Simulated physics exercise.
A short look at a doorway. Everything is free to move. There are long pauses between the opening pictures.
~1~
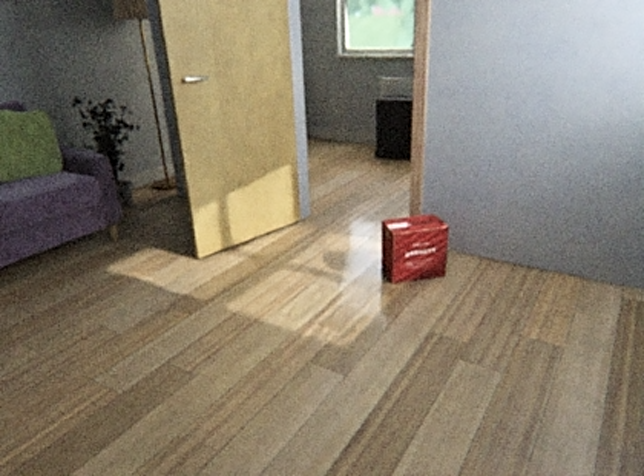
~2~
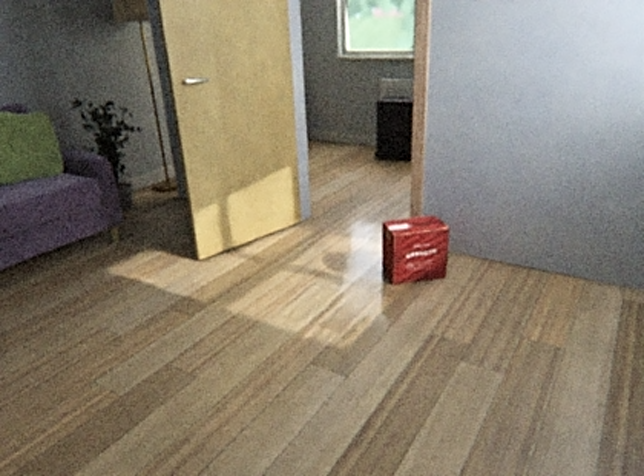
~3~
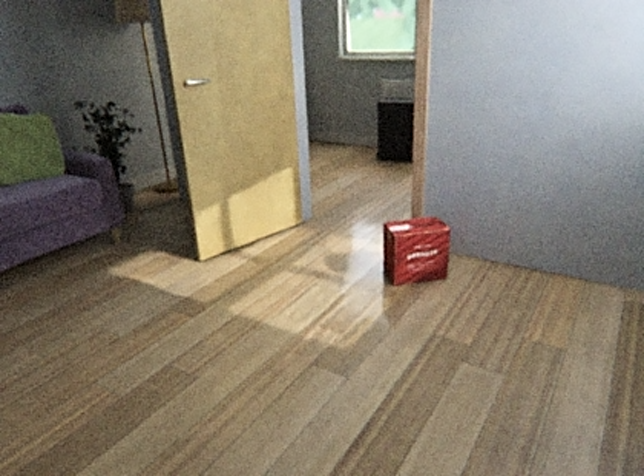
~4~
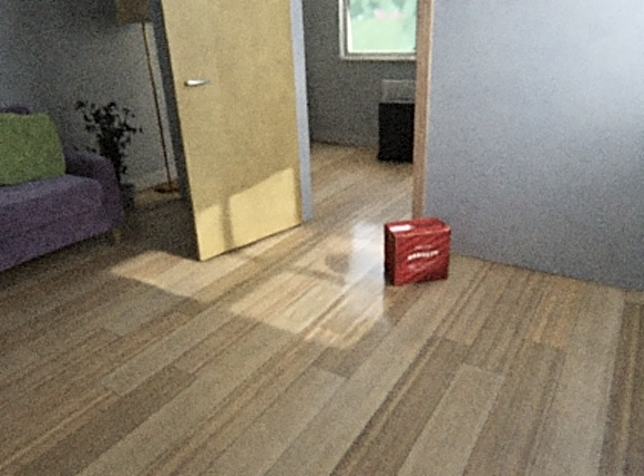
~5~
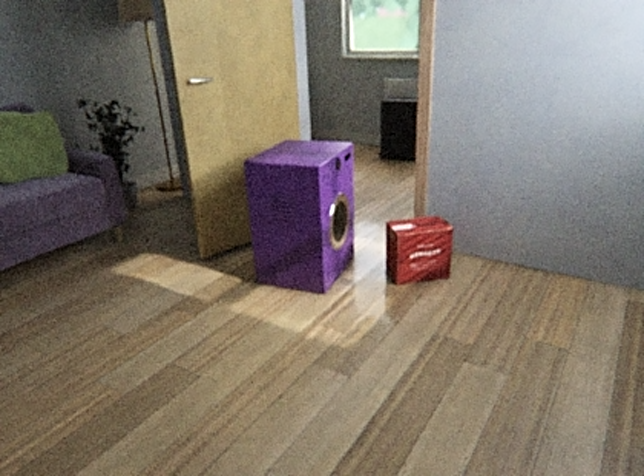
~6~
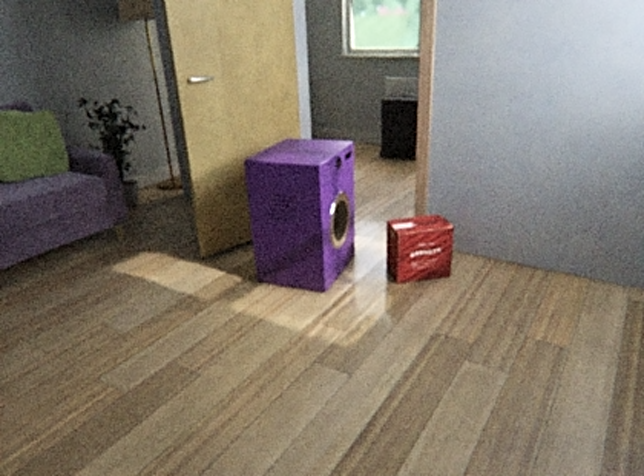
A room with a wood floor and grey walls is seen from slightly above, looking toward a doorway. A yellow door stands wide open left of centre, with a purple sofa, green cushion and dark plant at left, and a red box by the doorway's right side. Little moves except a very slight drift of the view, until a purple appliance abruptly appears before the door and stays still.
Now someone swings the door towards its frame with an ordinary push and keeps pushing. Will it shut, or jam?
As it turns out, it is blocked.
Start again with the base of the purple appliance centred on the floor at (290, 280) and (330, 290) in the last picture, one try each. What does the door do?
First, it jams; second, it stops short.
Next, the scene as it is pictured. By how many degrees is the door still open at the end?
Some 75° open.
Then, 0.40 s later than the last frame, open by 96°.
Then, 0.50 s later than the last frame, open by 91°.
Then, 0.70 s later than the last frame, open by 78°.
Then, 0.80 s later than the last frame, open by 73°.
When it is over, open by 73°; both as before. End places, in pixels of the last picture, purple appliance near (306, 212).
